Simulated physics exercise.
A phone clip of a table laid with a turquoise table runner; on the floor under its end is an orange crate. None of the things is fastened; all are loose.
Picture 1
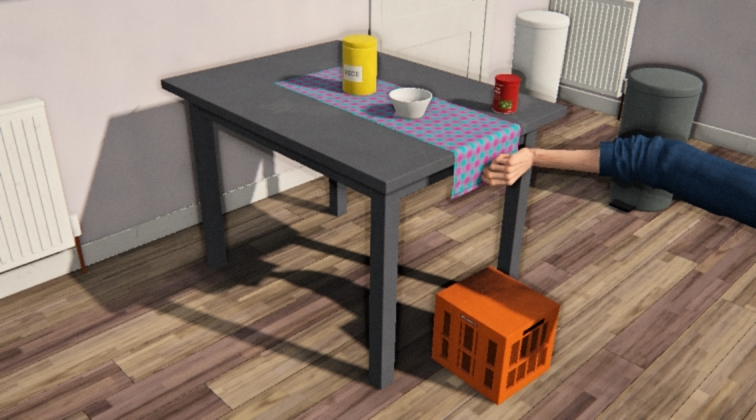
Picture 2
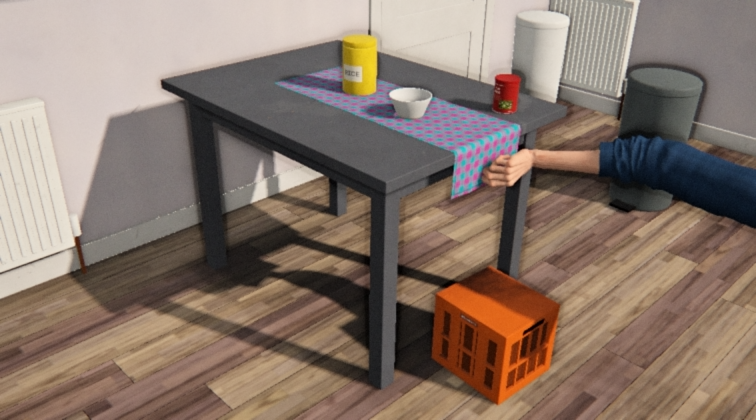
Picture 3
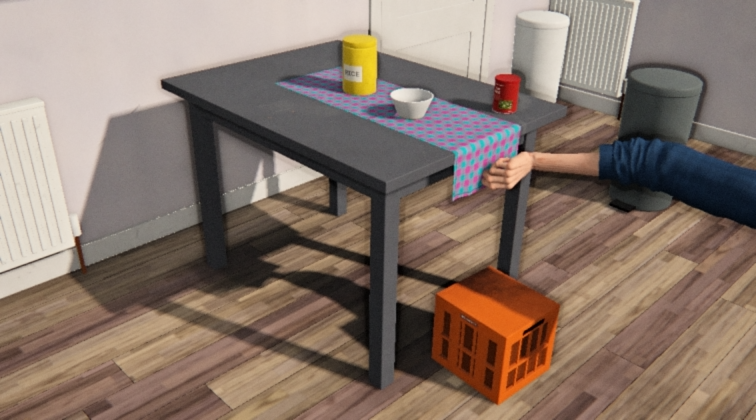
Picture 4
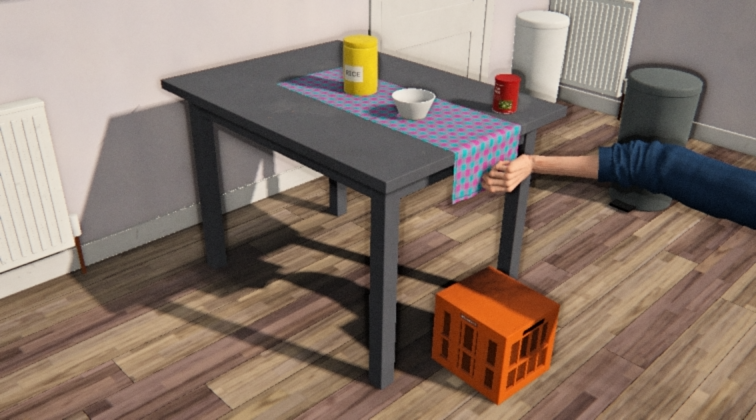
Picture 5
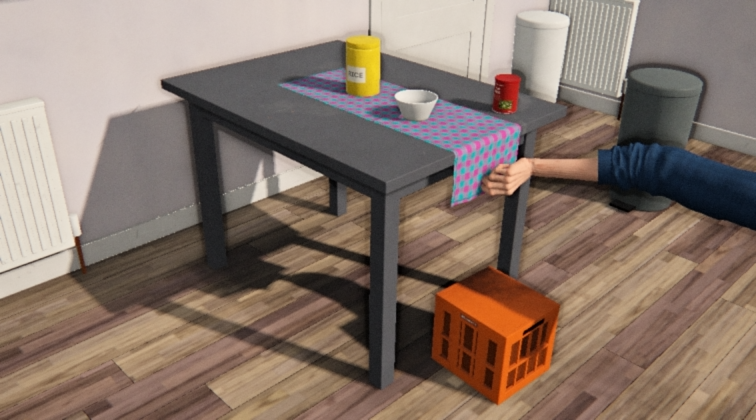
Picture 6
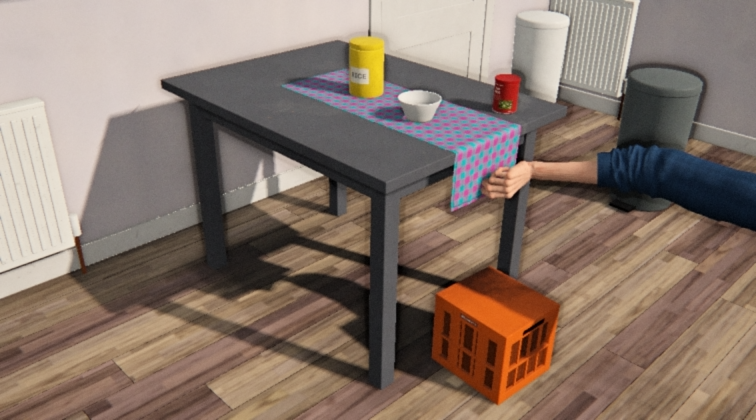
To begin with, a hand grips the hanging end of a turquoise and pink runner on a dark table, above an orange crate. The hand draws the cloth slightly down, and the yellow canister and white bowl shift a little to the right with it, while the red tin beside it stays put.
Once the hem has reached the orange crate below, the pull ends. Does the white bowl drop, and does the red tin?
Taking them in turn: The white bowl does drop; the red tin does not drop.
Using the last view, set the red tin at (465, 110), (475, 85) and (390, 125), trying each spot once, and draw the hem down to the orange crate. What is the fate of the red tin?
At the first place it ends up off, at the second it does not leave, and at the third it does not leave.
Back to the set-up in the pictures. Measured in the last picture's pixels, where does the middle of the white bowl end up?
I'd put it close to (502, 280).
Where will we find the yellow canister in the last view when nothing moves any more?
Somewhere close to pixel (445, 92) in the last view.
Then, 0.98 s later than the last view, hem going down; bowl carried along near (460, 122); tin as before.
Then, 2.08 s later than the last view, hem on the crate; bowl down below near (502, 280); tin as before.
Finally, hem on the crate; bowl down below near (502, 280); tin as before. The white bowl falls off and the red tin remains up there.
